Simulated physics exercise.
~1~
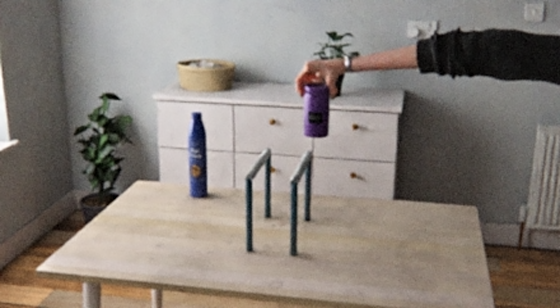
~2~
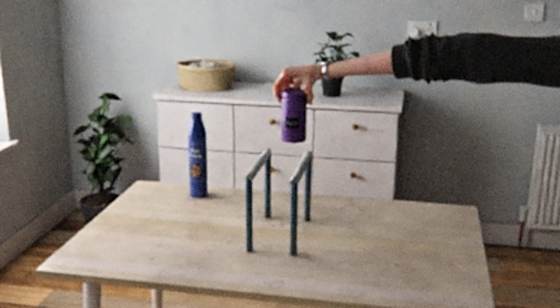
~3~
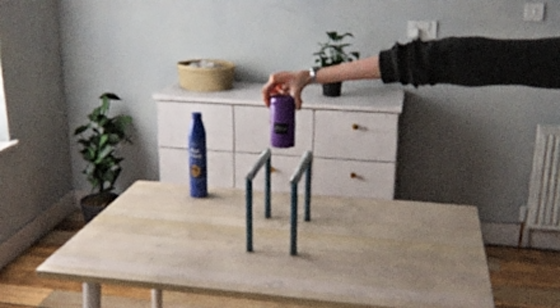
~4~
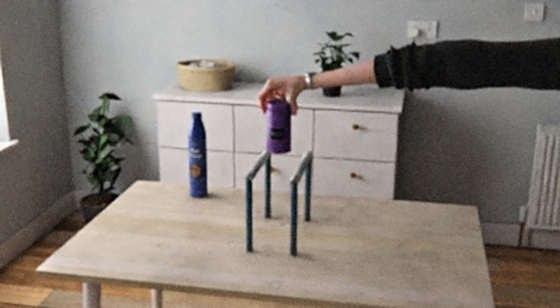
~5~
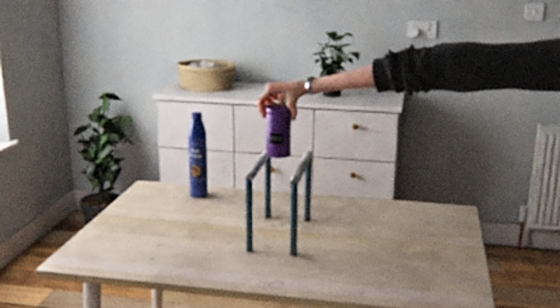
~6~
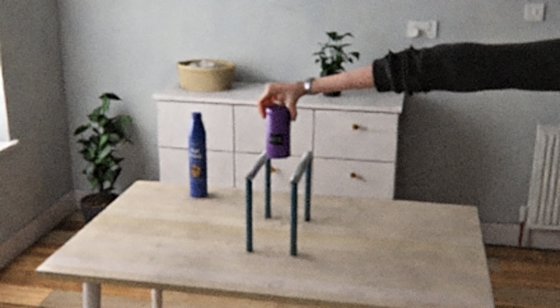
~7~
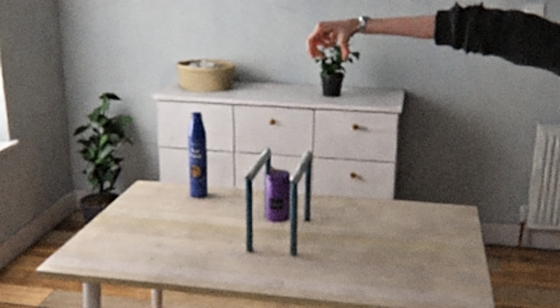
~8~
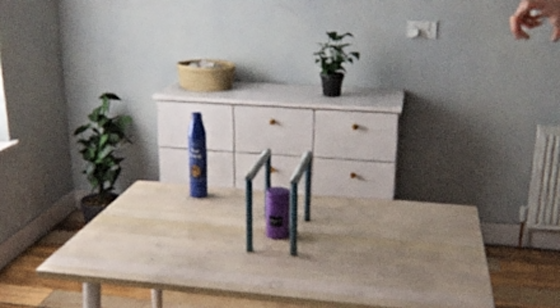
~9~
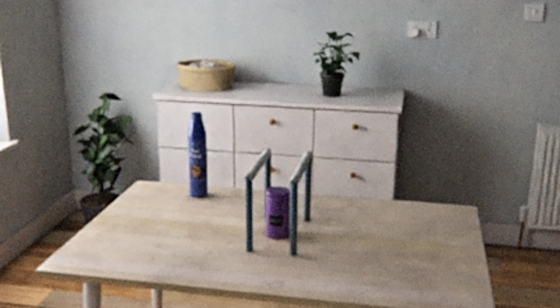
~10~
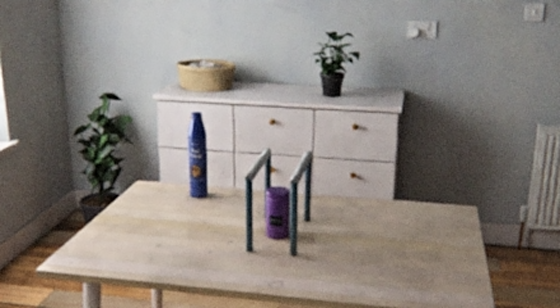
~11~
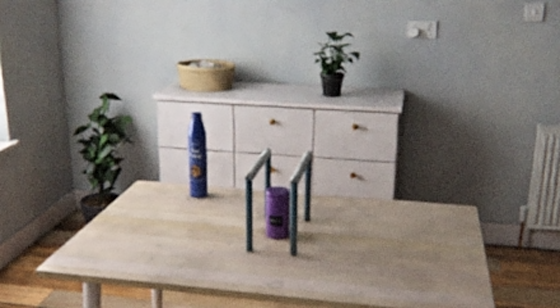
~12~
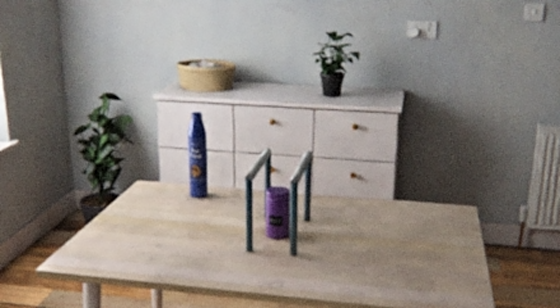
A purple jar, held upright from above by a hand reaching in from the right, moves left over a pale wooden table where two dark metal ledges stand with a slot between them. The hand lowers the jar a little and steadies it just above the gap. Then the fingers let go, and the jar drops down between the ledges as the hand draws back to the right and leaves. The jar lands on the tabletop and stays there, upright and still between the ledges, while the blue bottle to the left never moves.
